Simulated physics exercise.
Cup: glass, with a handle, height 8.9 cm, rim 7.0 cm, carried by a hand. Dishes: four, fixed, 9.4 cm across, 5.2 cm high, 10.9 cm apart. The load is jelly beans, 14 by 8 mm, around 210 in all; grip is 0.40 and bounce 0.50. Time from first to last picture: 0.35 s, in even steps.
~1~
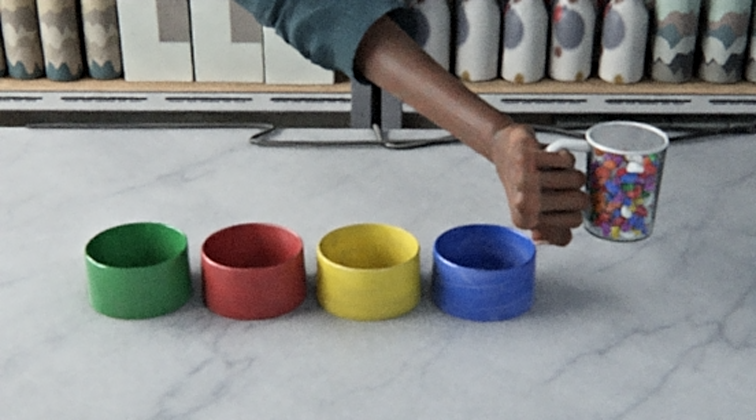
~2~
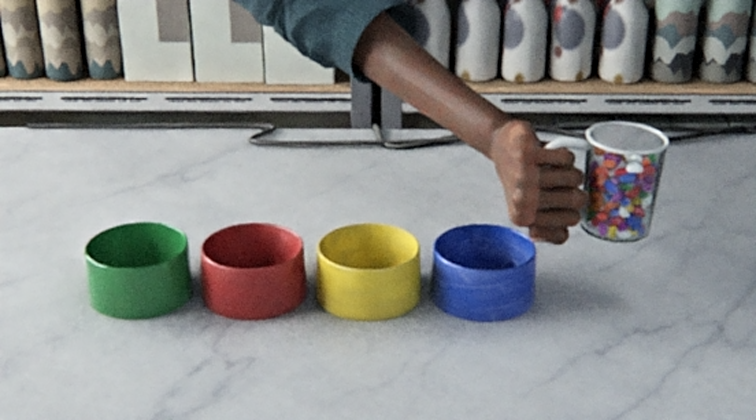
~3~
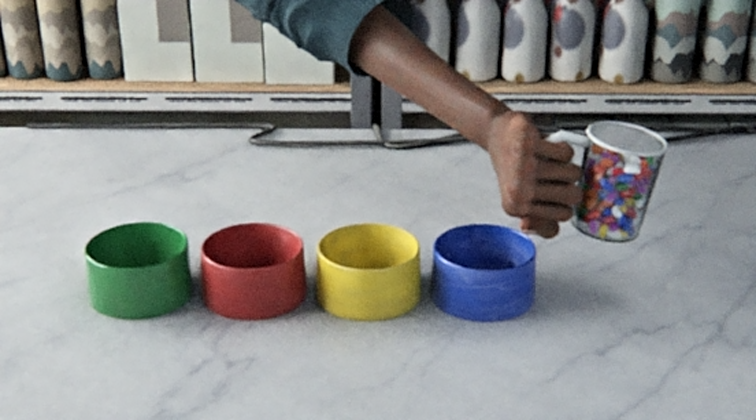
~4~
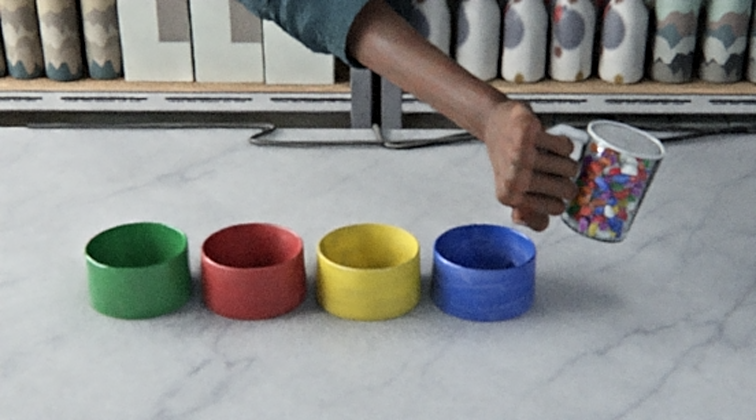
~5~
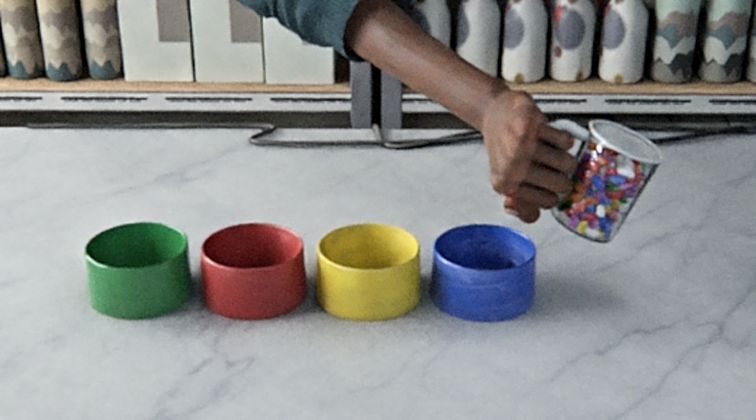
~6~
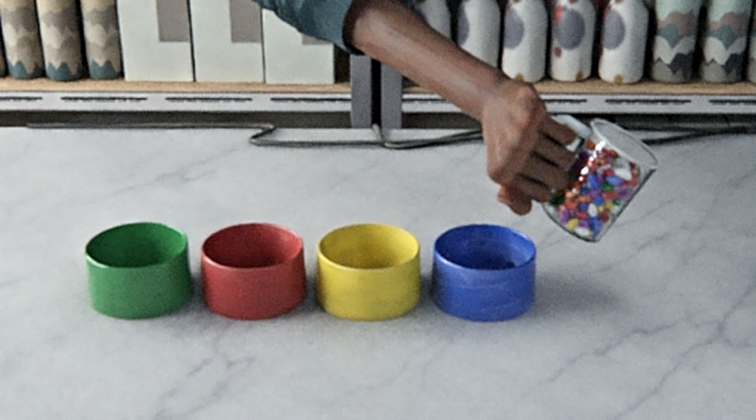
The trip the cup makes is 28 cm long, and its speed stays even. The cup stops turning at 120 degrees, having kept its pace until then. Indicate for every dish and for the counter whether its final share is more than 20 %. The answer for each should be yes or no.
Red - no, blue - no, green - no, yellow - no, counter - yes.
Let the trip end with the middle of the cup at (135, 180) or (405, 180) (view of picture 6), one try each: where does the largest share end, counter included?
Counter, then counter.
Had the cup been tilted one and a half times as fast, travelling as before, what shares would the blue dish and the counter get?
Blue 0, counter 100.
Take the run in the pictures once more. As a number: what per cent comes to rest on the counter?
The figure is about 95 percent.
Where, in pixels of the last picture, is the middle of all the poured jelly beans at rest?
About (584, 293).
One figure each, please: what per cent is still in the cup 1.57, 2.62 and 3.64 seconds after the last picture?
Series: 0 / 0 / 0 per cent.
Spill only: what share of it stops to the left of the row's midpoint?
That works out to close to 0 per cent.
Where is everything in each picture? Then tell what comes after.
In the first frame, cup at (623, 183), tilt 0 degrees, lip at (666, 138), moved 0.0 cm; middle of the pieces at (620, 195); blue dish at (485, 247); yellow dish at (368, 247); red dish at (252, 246); green dish at (137, 245).
In the second frame, cup at (621, 183), tilt 2 degrees, lip at (666, 139), moved 0.2 cm; middle of the pieces at (618, 195).
In the third frame, cup at (616, 183), tilt 8 degrees, lip at (665, 144), moved 0.6 cm; middle of the pieces at (611, 195).
In the fourth frame, cup at (610, 183), tilt 15 degrees, lip at (663, 149), moved 1.2 cm; middle of the pieces at (604, 195).
In the fifth frame, cup at (604, 183), tilt 22 degrees, lip at (661, 155), moved 1.7 cm; middle of the pieces at (596, 194).
In the sixth frame, cup at (598, 183), tilt 29 degrees, lip at (658, 161), moved 2.2 cm; middle of the pieces at (589, 193); blue dish at (485, 247); yellow dish at (368, 247); red dish at (252, 246); green dish at (137, 245).
Then, 1.57 s after the last picture, tilt 120 degrees; cup holds 0 %, blue 5 %.
Then, 2.62 s after the last picture, tilt 120 degrees; cup holds 0 %, blue 5 %.
Then, 3.64 s after the last picture, tilt 120 degrees; cup holds 0 %, blue 5 %.
In the end, red 0 %, blue 5 %, green 0 %, yellow 0 %, counter 95 %.
